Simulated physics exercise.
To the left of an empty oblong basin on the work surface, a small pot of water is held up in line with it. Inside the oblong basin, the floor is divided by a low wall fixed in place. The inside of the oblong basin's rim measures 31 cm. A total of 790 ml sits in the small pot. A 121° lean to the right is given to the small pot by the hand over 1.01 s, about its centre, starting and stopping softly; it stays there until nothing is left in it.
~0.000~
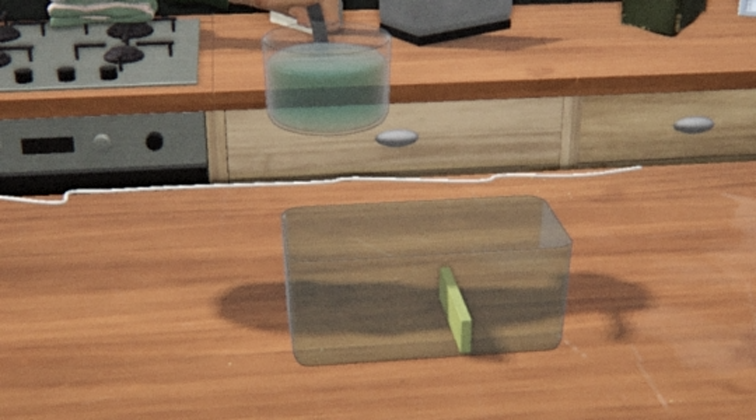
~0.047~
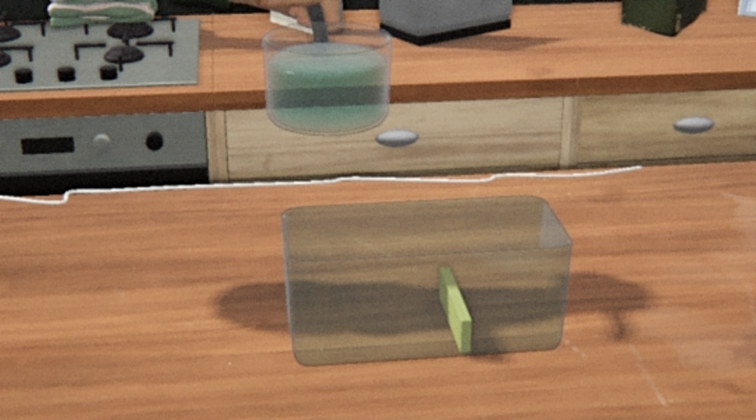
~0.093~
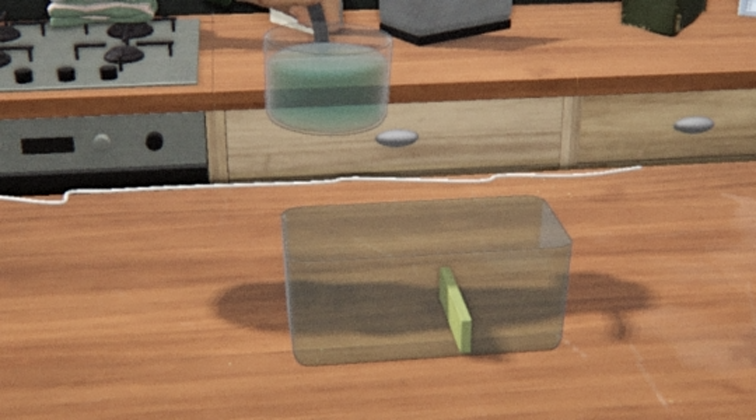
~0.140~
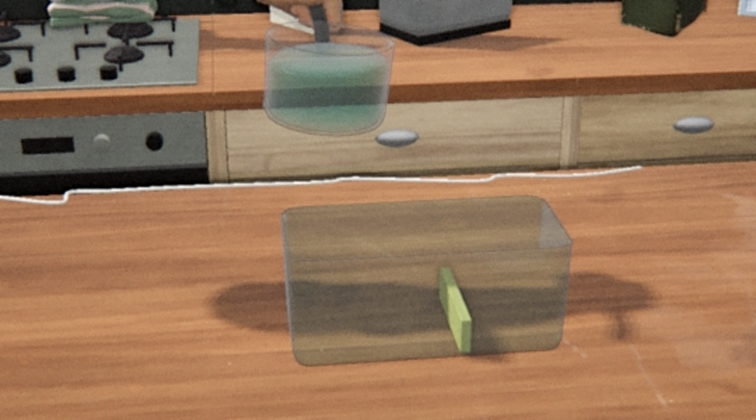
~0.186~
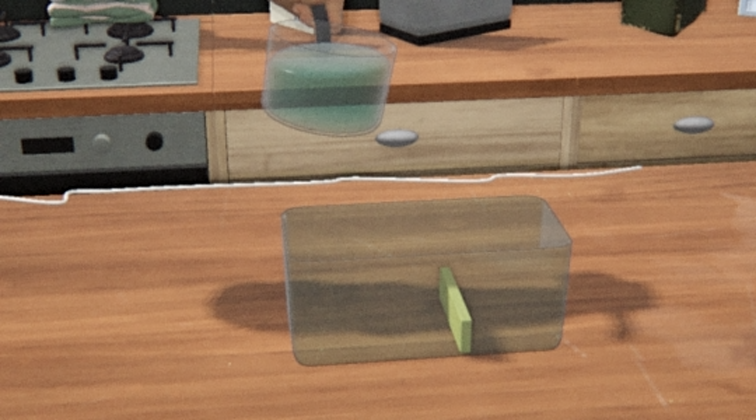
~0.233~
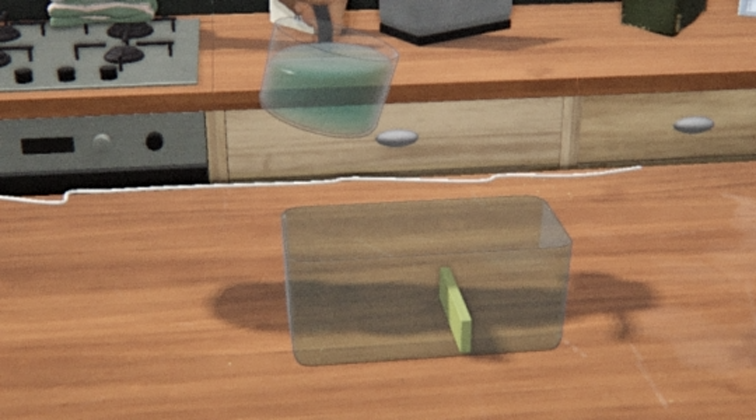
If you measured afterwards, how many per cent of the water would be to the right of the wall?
About 48 out of 100.
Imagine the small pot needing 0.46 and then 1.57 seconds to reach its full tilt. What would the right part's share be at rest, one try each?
It comes to 25 per cent, and then 60 per cent.
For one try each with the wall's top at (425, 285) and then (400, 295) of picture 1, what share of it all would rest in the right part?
75 per cent first, 90 per cent second.
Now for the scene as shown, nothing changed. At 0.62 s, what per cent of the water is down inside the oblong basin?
Some 7 per cent.
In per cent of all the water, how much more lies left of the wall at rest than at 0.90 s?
Difference: Approx. 18 %.
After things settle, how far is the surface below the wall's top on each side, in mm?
The left comes to roughly 26 mm and the right to roughly 16 mm.
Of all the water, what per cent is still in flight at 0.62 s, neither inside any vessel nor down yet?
Estimate: Some 36 % of the total.
Then, 0.62 s in, the tilt is 81° and 57 per cent is still to pour, 3 is left of the wall and 4 right of it.
Then, 0.90 s in, the tilt is 117° and 6 per cent is still to pour, 32 is left of the wall and 50 right of it.
Then, 1.19 s in, the tilt is 121° and 0 per cent is still to pour, 51 is left of the wall and 47 right of it.
Then, 1.51 s in, the tilt is 121° and 0 per cent is still to pour, 51 is left of the wall and 48 right of it.
Finally, 51 per cent lies left of the wall, 48 right of it and 1 outside.
